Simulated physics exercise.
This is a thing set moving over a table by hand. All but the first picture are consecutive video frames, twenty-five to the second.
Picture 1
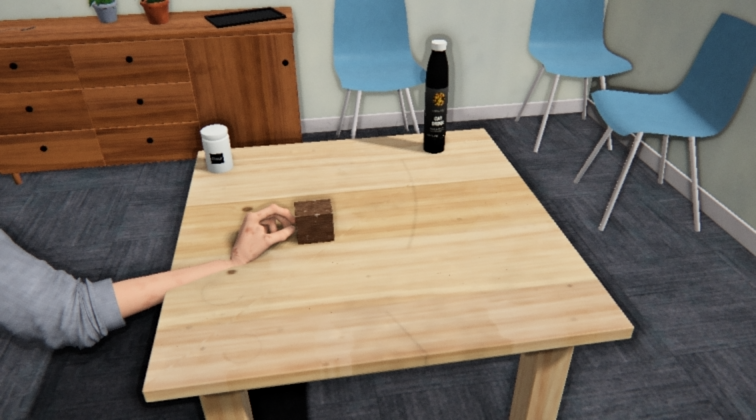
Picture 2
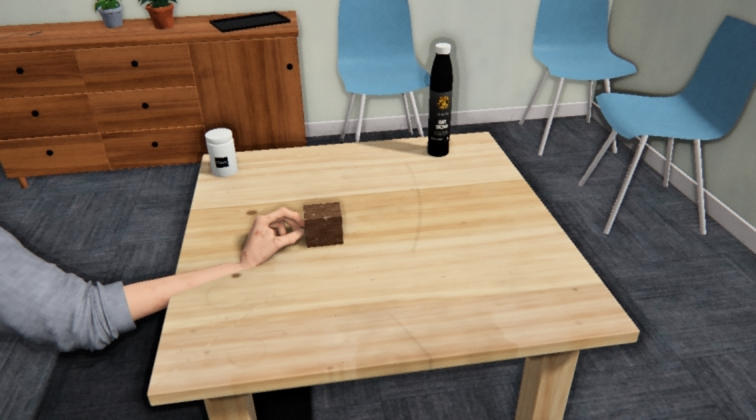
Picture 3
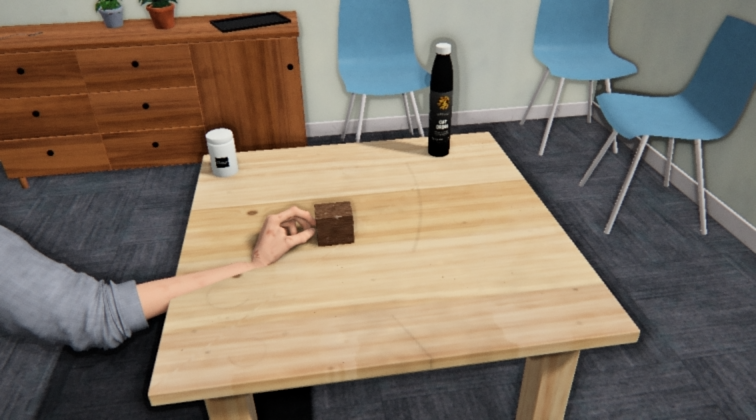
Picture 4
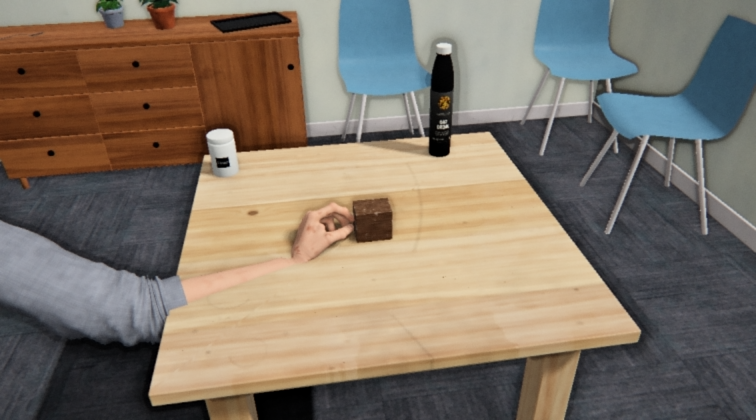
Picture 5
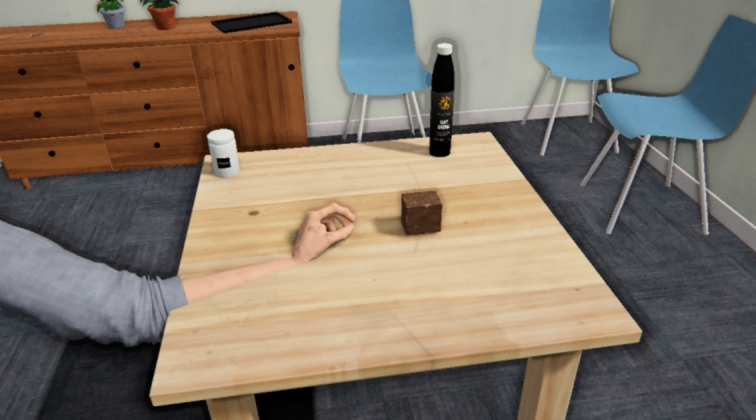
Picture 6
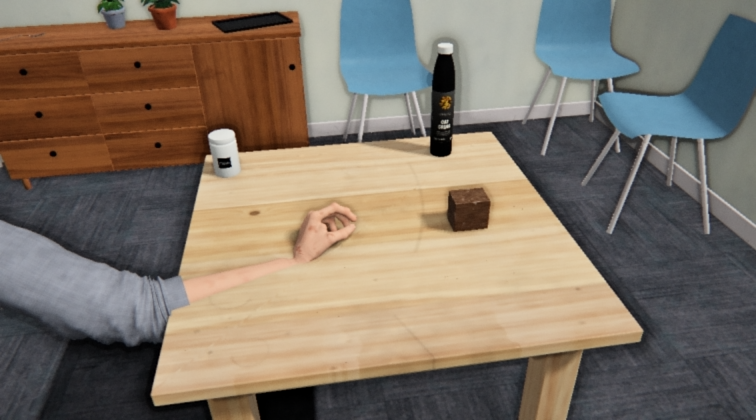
The video shows a hand pushing a small brown block to the right across a light wooden table, past a white container and a dark bottle, then staying still as the block slides farther away from its fingers.
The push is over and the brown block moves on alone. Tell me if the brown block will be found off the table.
The brown block goes over the edge.
Then, 0.20 s on from there, brown block now off the table.
Then, 0.50 s on from there, things are still on the move.
In the end, off the table, brown block.
